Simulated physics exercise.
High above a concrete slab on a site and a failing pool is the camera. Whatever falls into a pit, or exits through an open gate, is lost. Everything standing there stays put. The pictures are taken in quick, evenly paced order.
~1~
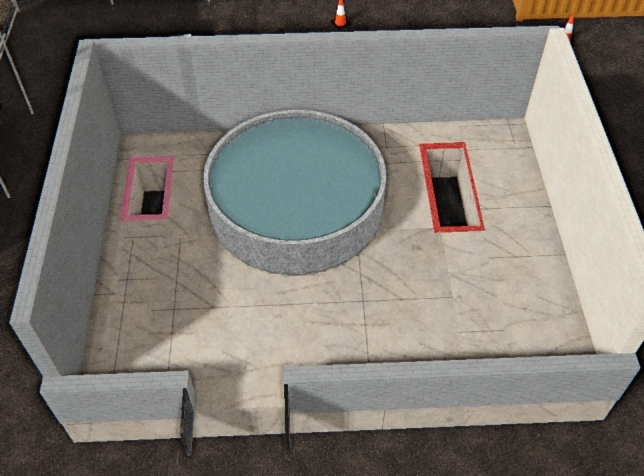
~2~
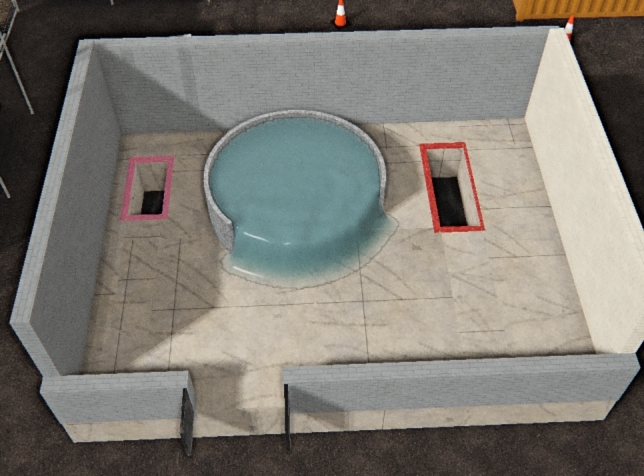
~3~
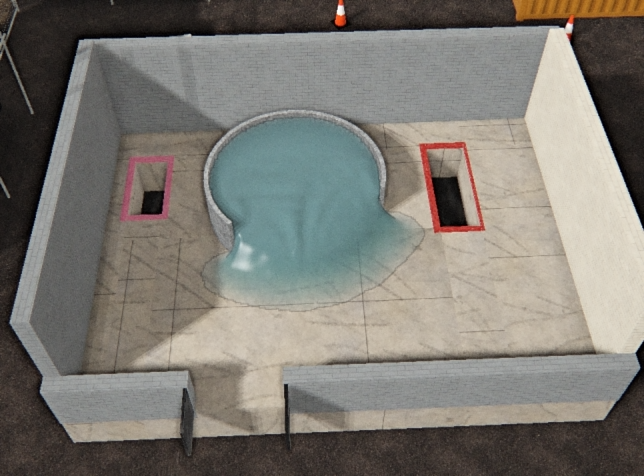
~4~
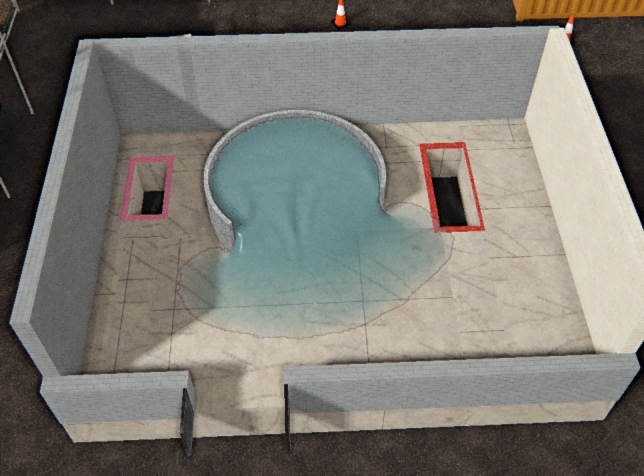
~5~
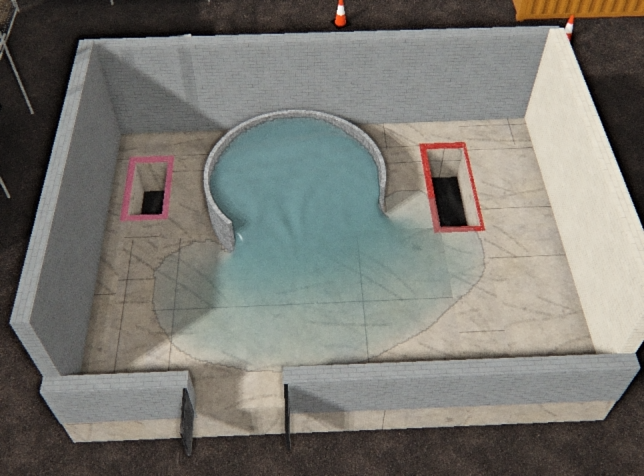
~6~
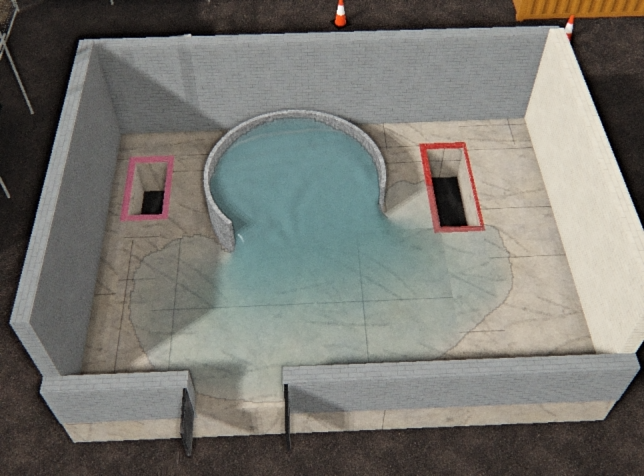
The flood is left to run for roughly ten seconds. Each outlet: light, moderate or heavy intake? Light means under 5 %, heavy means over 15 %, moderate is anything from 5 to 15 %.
Intake - gate: Heavy, red pit: Heavy, pink pit: Moderate.
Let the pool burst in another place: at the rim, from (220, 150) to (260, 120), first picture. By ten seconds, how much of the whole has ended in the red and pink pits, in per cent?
The red pit gets 4 per cent and the pink pit 50 per cent.
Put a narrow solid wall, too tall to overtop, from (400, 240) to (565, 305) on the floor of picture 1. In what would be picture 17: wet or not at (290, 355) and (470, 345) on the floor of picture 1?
Log, in order: Waterlogged / waterlogged.
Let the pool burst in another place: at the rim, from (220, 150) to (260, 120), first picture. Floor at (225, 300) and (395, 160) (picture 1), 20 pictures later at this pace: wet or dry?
In order, I'd call them parched and drenched.
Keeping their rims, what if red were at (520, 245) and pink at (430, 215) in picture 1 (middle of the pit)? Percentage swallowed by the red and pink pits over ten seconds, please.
Red: 25 %; pink: 6 %.
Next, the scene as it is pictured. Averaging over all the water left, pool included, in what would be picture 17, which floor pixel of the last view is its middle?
Somewhere around (336, 281) in the last view.
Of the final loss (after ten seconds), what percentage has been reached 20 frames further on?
30 per cent.
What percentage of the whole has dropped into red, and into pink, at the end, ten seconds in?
About 22 percent for the first and about 10 percent for the second.
A moment on, water covers 60 % of the floor; the gate 3 %, the red pit 1 %, the pink pit 0 %.
Next, water covers 55 % of the floor; the gate 8 %, the red pit 1 %, the pink pit 0 %.
Then, water covers 70 % of the floor; the gate 14 %, the red pit 1 %, the pink pit 0 %.
Later, water covers 100 % of the floor; the gate 19 %, the red pit 10 %, the pink pit 3 %.
In the end, water covers 100 % of the floor; the gate 22 %, the red pit 21 %, the pink pit 11 %.
